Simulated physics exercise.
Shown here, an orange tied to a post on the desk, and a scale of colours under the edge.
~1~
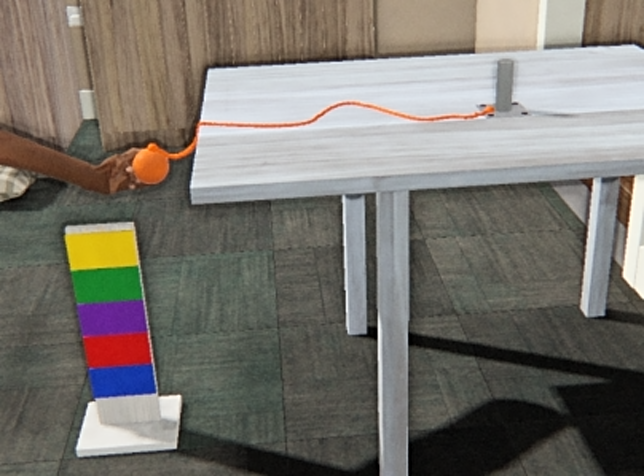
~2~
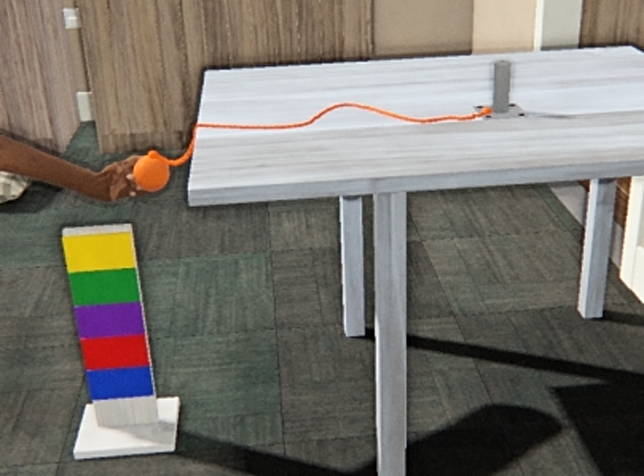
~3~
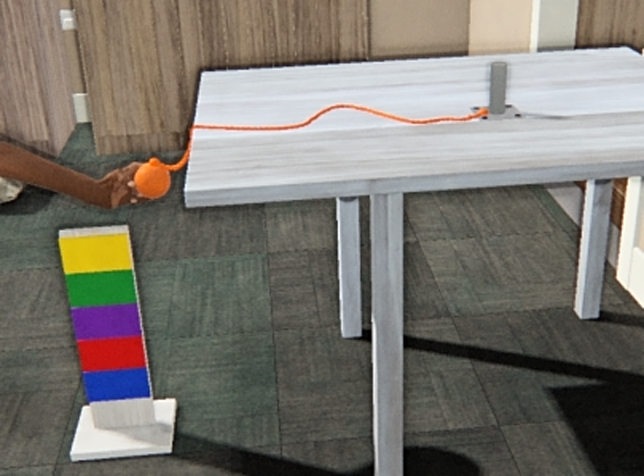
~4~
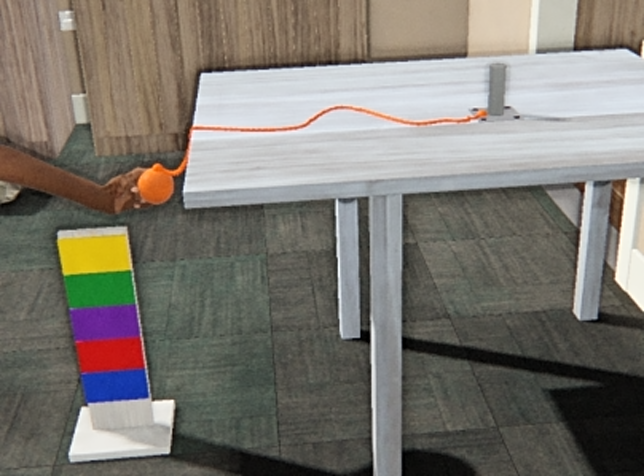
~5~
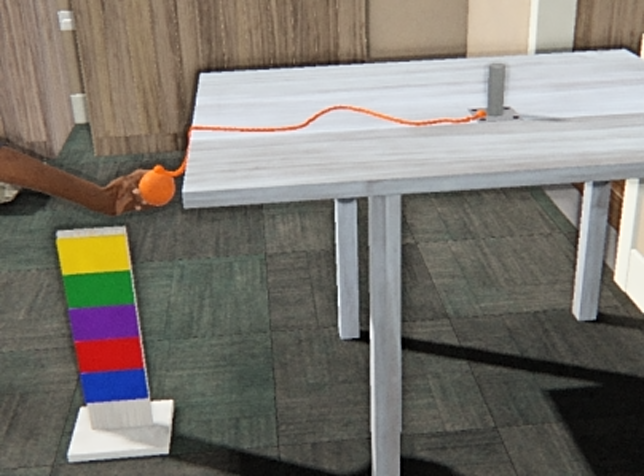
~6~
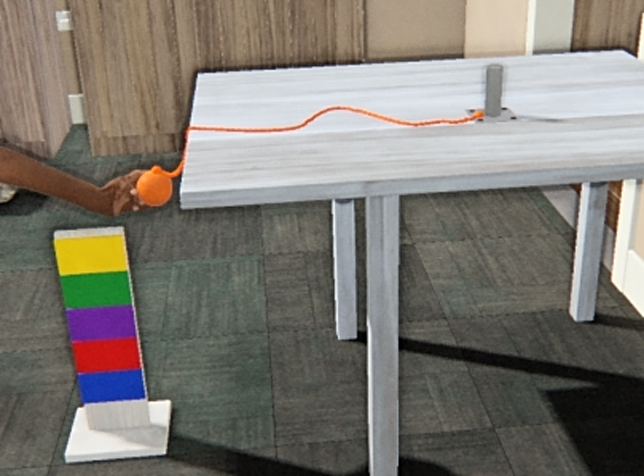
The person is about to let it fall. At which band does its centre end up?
The green one.
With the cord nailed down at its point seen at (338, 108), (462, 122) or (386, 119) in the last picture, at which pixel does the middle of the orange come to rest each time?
Try by try, around (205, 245), (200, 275) and (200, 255).
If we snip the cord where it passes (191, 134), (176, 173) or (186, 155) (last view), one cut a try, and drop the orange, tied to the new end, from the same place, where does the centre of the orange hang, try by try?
In that order: (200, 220), (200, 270) and (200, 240).
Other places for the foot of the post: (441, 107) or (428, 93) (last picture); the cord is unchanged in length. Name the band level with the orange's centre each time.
Taking them in turn: Purple; purple.
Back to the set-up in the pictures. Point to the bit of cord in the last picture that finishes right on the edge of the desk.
The one at (267, 131).
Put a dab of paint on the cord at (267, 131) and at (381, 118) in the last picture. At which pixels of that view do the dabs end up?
Near (190, 135) and (356, 122).
Soon after, orange near (231, 275); level with green.
After that, orange near (186, 290); level with green.
In the end, orange near (199, 290); level with green. The cord holds its middle at green.
